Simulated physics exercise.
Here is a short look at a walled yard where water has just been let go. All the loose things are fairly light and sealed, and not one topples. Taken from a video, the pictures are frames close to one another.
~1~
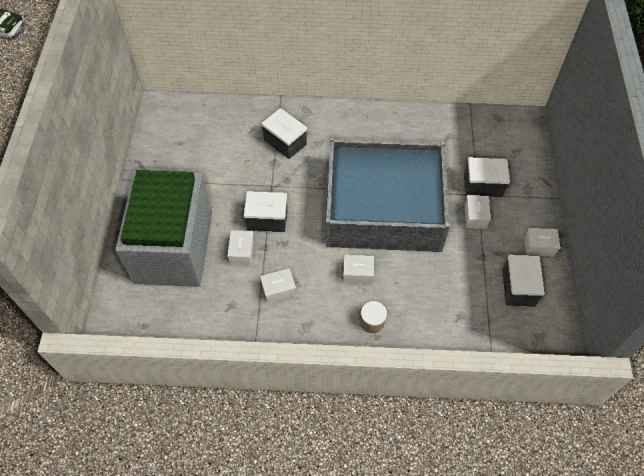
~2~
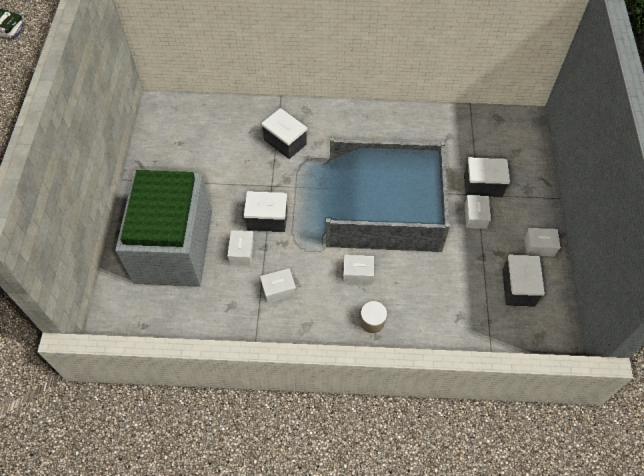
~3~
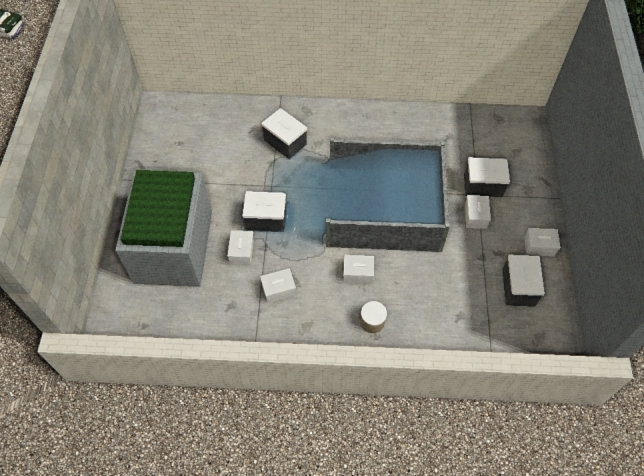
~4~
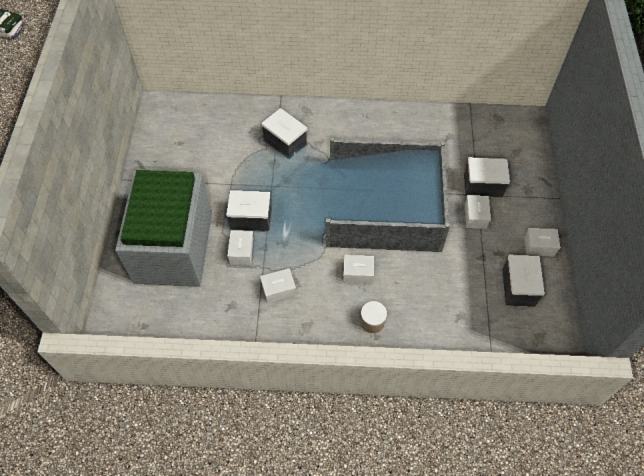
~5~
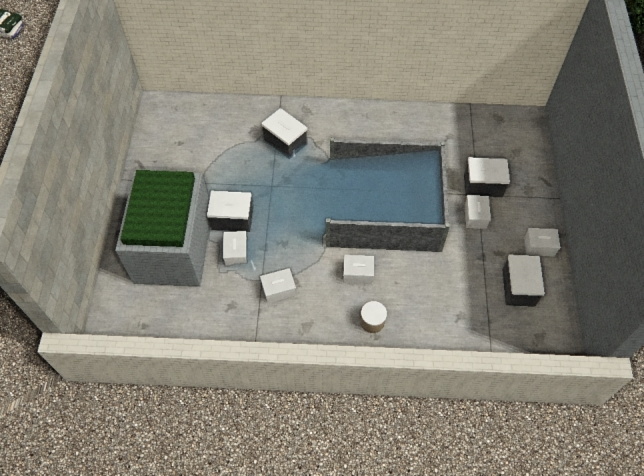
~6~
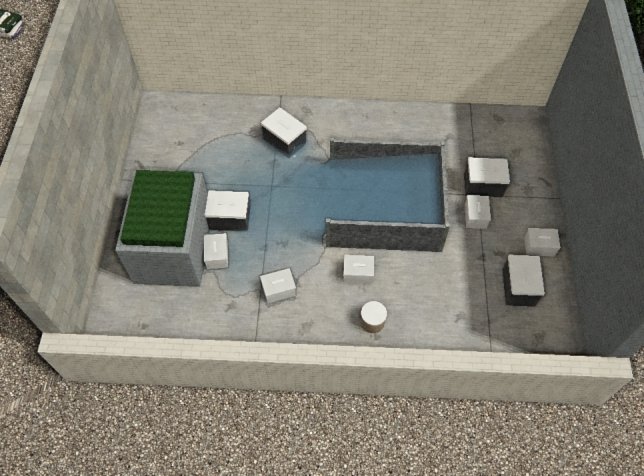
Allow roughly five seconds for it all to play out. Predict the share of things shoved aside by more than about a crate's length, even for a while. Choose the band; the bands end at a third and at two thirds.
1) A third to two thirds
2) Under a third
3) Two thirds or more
The answer is 1.
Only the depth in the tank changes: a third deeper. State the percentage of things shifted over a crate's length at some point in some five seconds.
I reckon 50 per cent of the loose things.
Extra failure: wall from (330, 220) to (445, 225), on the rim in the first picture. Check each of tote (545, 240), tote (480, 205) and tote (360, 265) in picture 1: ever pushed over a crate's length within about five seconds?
Taking them in order, covered the distance, short of it, covered the distance.
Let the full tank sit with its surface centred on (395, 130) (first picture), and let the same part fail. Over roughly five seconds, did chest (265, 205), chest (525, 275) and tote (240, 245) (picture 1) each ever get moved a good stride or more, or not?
Well, the first one got driven a long way, the second didn't get far, and the third got driven a long way.
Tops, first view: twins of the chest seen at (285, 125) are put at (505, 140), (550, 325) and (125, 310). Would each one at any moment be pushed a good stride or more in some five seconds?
In sequence: Hardly budges; hardly budges; knocked well away.
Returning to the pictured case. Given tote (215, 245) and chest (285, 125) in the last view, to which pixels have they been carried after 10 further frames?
The tops should be near (173, 329) and near (264, 93).
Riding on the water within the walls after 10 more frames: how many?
The answer would be 2.
A moment on, 1 of 10 are well off their spots; 2 afloat.
Next, 3 of 10 are well off their spots; 2 afloat.
Later, 2 of 10 are well off their spots; 1 afloat.
In the end, 5 of 10 are well off their spots, and 5 have been at some point; 2 afloat.
